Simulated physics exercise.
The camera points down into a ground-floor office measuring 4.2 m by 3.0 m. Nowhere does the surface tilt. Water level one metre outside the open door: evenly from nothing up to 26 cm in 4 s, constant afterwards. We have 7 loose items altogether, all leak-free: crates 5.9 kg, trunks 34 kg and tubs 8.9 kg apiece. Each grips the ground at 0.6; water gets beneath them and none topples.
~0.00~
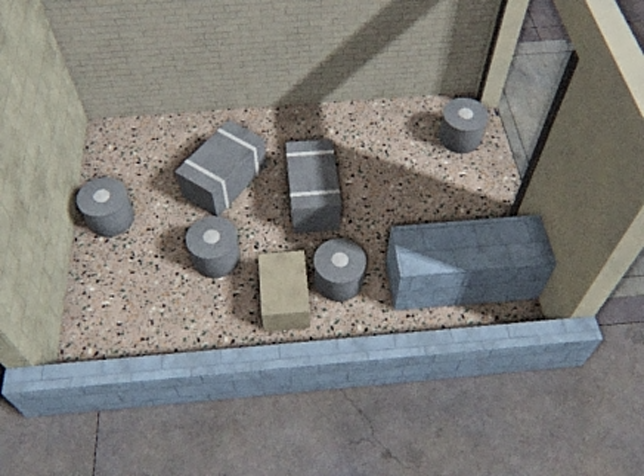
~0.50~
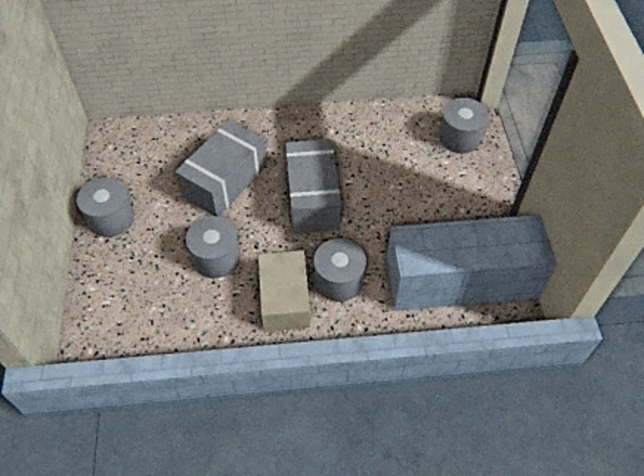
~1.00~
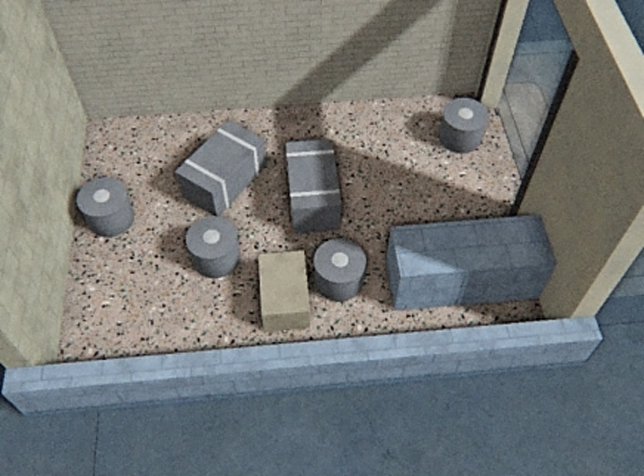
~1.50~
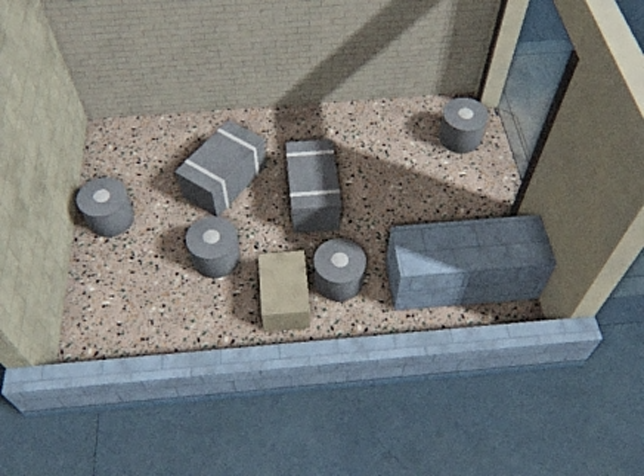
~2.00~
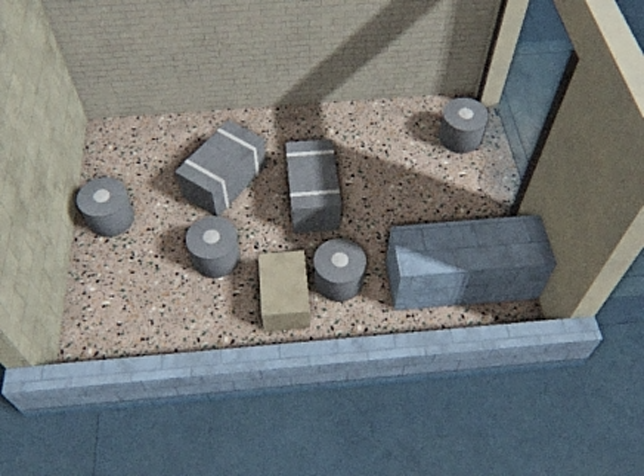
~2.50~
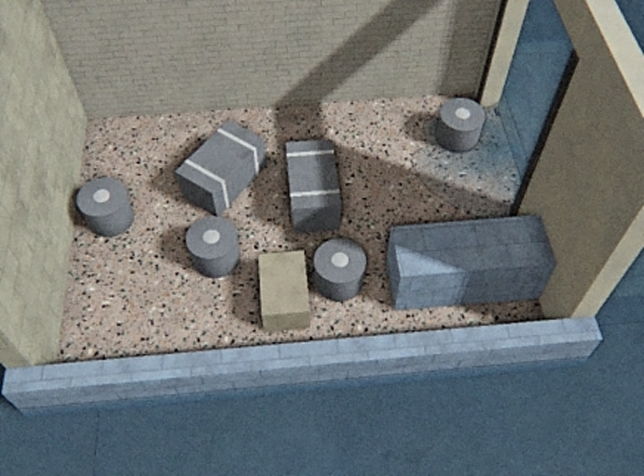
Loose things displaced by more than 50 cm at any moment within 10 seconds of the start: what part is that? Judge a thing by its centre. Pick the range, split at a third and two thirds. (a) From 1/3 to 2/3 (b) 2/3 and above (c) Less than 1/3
2/3 and above (b).
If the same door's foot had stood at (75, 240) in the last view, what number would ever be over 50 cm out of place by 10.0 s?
Then the count would be 7.
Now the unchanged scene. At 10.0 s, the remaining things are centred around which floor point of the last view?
The centre is close to (205, 298).
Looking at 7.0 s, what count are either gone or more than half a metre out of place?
Tally at that time: 7.
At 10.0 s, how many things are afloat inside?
At that time, 7.
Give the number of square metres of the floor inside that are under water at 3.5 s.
About 3.5 m2 is covered.
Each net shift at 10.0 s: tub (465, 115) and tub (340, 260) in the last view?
Net displacement, in order: 350 cm; 30 cm.
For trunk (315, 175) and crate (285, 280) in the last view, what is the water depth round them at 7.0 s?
Depths: Near 10 cm, then near 13 cm.
After 3.5 s 1 of 7 are over 50 cm from their spots; 0 afloat.
After 4.5 s 1 of 7 are over 50 cm from their spots; 1 afloat.
After 7.0 s 7 of 7 are over 50 cm from their spots; 6 afloat.
After 10.0 s 6 of 7 are over 50 cm from their spots, and 7 have been at some point; 7 afloat.
